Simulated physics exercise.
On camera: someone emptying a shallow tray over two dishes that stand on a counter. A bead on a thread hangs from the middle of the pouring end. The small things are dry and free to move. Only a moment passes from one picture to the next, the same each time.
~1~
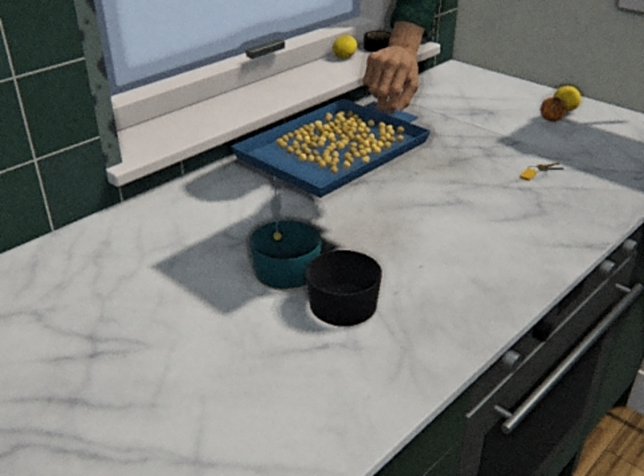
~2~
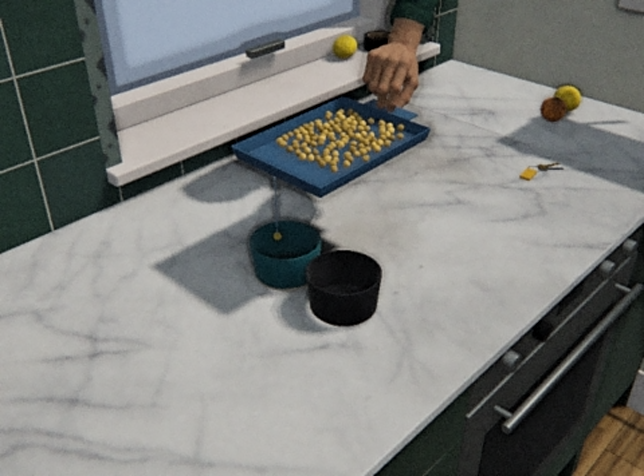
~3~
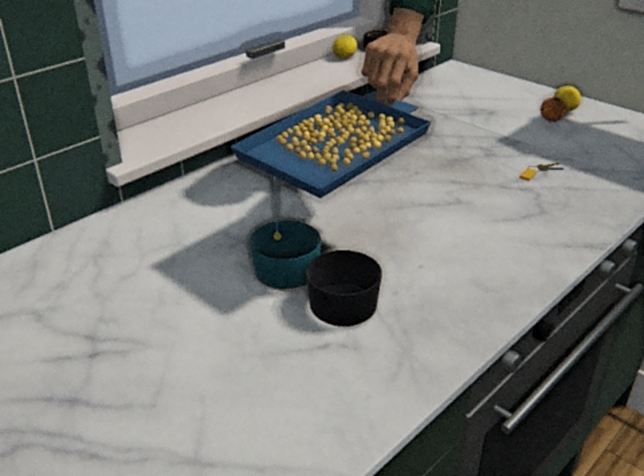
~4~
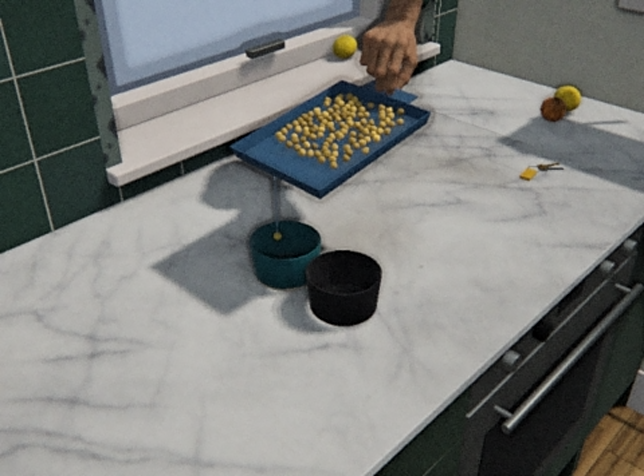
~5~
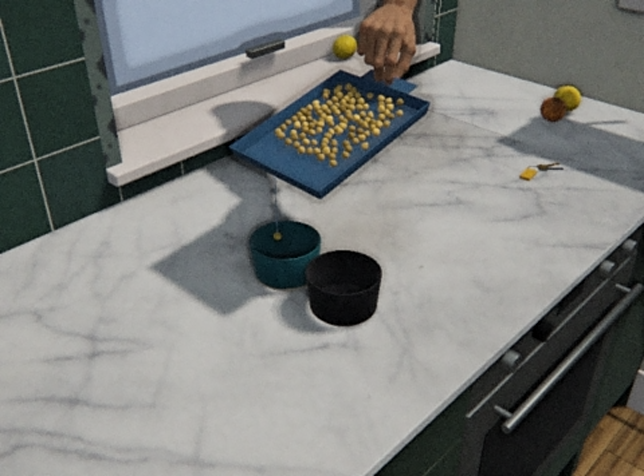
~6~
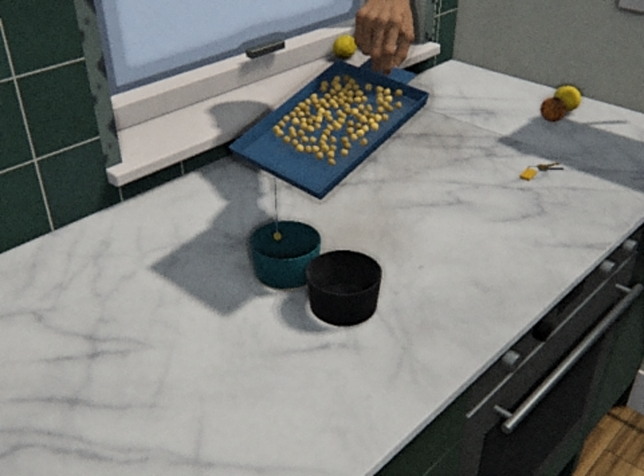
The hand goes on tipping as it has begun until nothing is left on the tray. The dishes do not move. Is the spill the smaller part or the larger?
Caught overall: Less than half.
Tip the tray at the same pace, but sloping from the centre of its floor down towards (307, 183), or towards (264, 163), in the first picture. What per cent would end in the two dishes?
Near 40 % and 0 %.
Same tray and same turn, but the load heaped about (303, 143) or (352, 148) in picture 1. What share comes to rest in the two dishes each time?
First some 10, then 0 per cent.
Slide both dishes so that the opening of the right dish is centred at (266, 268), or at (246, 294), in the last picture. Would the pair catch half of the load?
One: Over half. Two: The smaller part.
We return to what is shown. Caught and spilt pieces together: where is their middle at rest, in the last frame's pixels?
At about (258, 311).
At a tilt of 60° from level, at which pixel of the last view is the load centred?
Near (283, 166).
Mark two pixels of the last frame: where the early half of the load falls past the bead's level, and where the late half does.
Early half (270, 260), late half (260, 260).
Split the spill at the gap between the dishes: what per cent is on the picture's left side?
Roughly 100 in a hundred.
Just after the last frame, tray tipped steeply; almost all on the tray; about a tenth in the air.
A moment on, tray tipped right over; the larger part on the tray; about a tenth outside both; about a tenth in the air.
Further on, tray tipped past a quarter turn; just a few in the right dish; just a few in the left dish; almost all outside both.
When it is over, tray tipped past a quarter turn; just a few in the right dish; just a few in the left dish; almost all outside both.
